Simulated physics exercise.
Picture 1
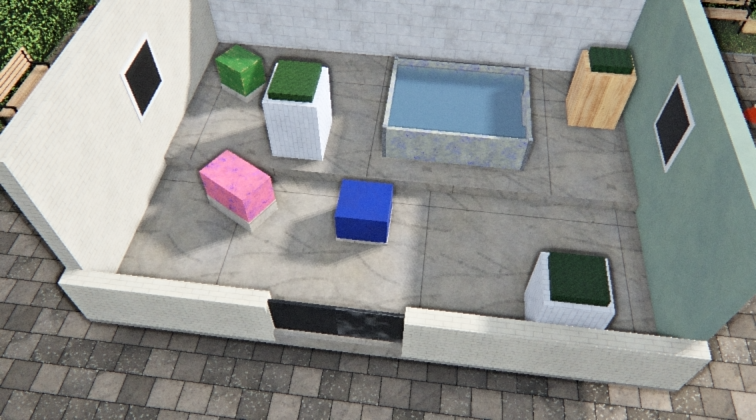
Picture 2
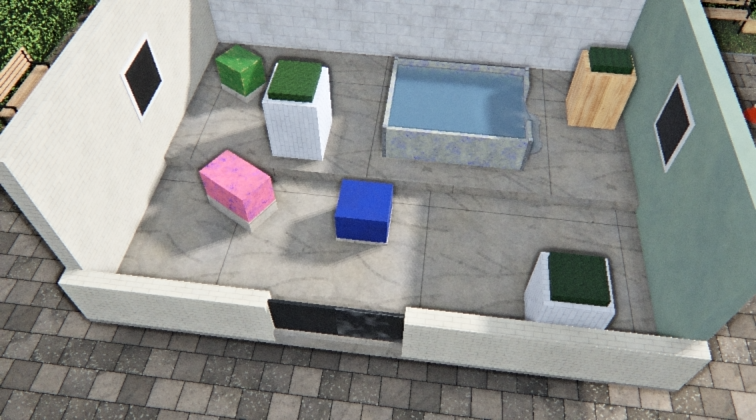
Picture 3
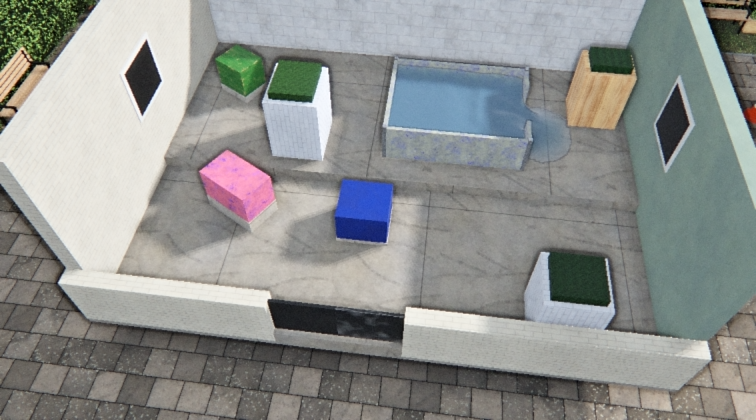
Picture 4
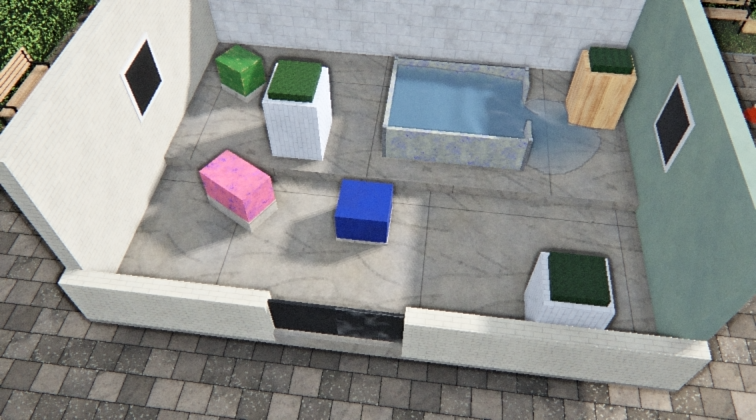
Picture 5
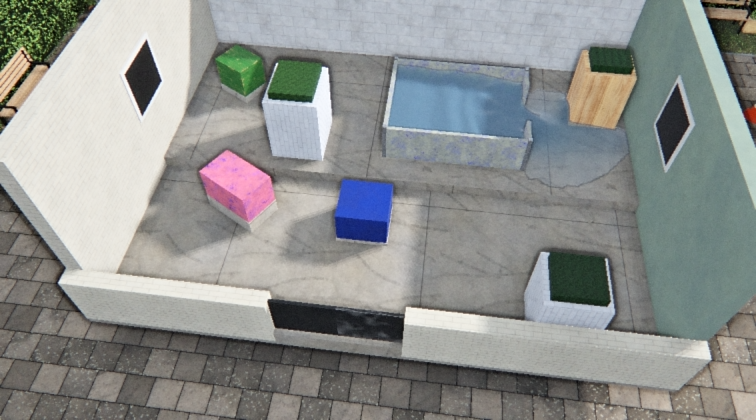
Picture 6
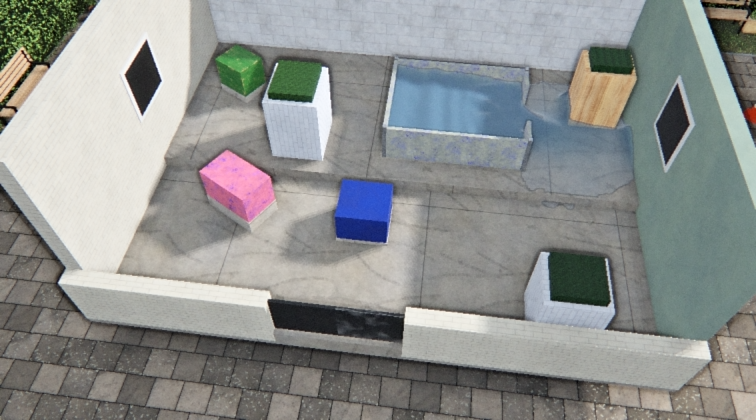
Water pours from the right side of a tank and spreads across the yard floor.
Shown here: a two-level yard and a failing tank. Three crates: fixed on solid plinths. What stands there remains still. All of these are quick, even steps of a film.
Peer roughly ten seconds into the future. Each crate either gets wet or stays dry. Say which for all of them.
The green crate stays dry; the pink crate stays dry; the blue crate gets wet.
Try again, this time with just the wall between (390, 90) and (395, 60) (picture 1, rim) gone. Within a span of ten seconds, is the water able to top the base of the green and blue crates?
In that case the green one is flooded and the blue one is flooded.
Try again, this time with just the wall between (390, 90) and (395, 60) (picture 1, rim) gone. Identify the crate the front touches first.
That would be the one in green.
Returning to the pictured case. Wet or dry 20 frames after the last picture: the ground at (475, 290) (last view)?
Lab note: Spot reads soaked.
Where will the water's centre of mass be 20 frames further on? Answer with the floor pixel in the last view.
I'd put it at around (513, 150).
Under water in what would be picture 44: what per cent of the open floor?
That should be about 60 %.
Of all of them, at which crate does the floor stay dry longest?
Easy - the one in pink.
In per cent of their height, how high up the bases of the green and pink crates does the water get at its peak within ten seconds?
Respectively 70 % and 30 %.
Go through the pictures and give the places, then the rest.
In the first picture, the water tank at (458, 101) is whole and still.
In the second picture, water pours out at (521, 123) and has run to (534, 118).
In the third picture, the front is at (566, 130), out from the gap at (521, 124).
In the fourth picture, water pours out at (521, 124) and has run to (595, 144).
In the fifth picture, water pours out at (521, 124) and has run to (625, 135).
In the sixth picture, the front is at (632, 173), out from the gap at (521, 124).
A moment on, water covers 15 % of the floor; the green crate not reached, the pink crate not reached, the blue crate not reached.
Next, water covers 20 % of the floor; the green crate not reached, the pink crate not reached, the blue crate not reached.
Then, water covers 35 % of the floor; the green crate not reached, the pink crate not reached, the blue crate not reached.
Later, water covers 60 % of the floor; the green crate water round its plinth, the pink crate not reached, the blue crate water round its plinth.
In the end, water covers 90 % of the floor; the green crate stayed above the water, the pink crate stayed above the water, the blue crate was topped.
